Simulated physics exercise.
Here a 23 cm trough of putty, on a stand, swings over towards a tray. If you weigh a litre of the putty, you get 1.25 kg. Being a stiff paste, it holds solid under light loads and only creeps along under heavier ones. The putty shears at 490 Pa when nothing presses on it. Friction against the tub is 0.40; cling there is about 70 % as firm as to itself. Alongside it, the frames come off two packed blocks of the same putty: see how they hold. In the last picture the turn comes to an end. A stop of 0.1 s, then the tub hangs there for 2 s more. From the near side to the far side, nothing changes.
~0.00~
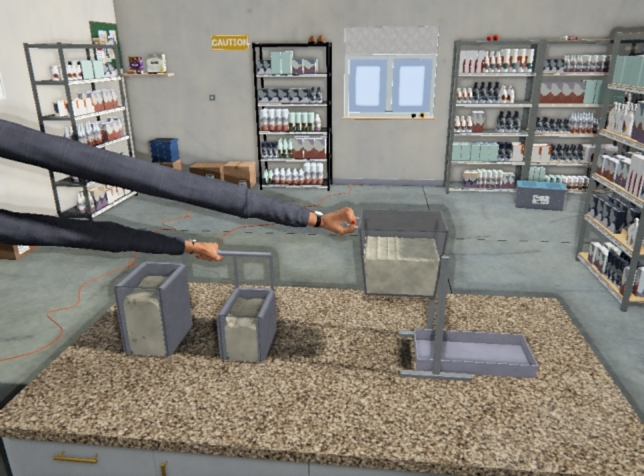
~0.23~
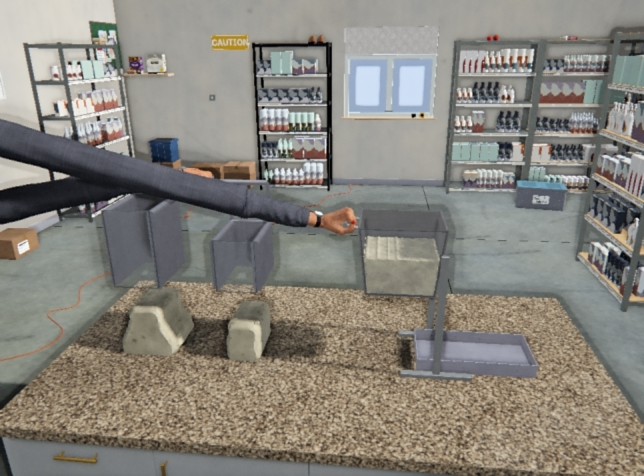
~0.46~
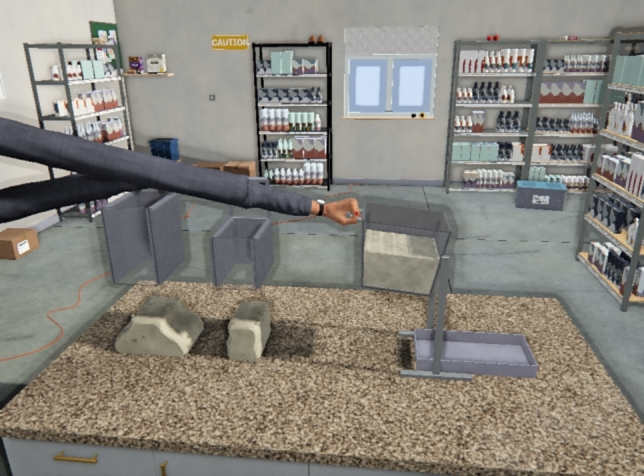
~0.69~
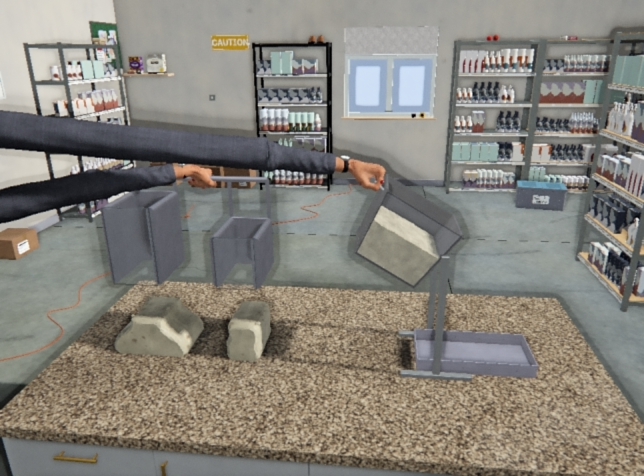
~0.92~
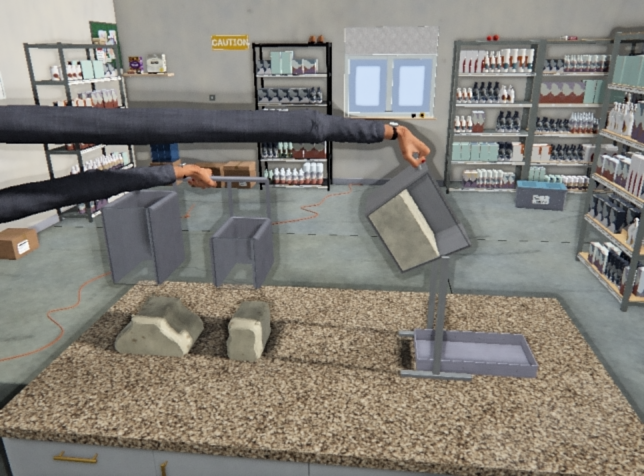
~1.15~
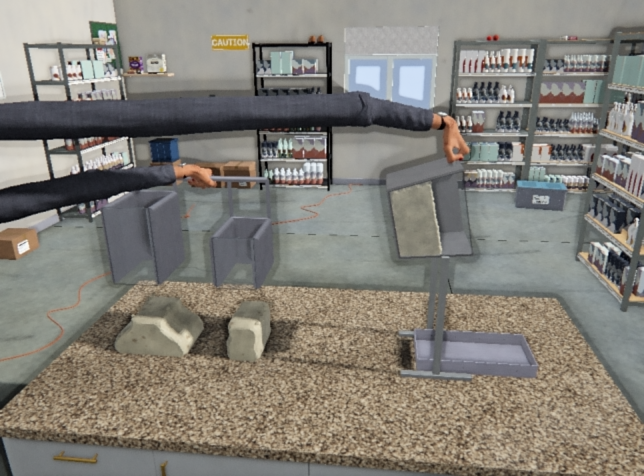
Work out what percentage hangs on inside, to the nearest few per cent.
Some 100 in every hundred.
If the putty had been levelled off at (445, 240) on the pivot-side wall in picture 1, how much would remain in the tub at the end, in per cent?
Then about 60 %.
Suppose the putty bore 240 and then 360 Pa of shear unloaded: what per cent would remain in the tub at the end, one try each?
Respectively, close to 65 % and close to 85 %.
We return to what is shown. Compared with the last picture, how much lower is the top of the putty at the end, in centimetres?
About 6 cm.
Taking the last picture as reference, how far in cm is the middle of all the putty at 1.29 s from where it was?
Roughly 2 centimetres.
By 1.29 s, the tub is at 79 degrees and holds 100 %.
By 1.46 s, the tub is at 79 degrees and holds 100 %.
By 1.63 s, the tub is at 79 degrees and holds 100 %.
By 1.80 s, the tub is at 79 degrees and holds 100 %.
By 3.15 s, at the end, the tub is at 79 degrees and holds 100 %.
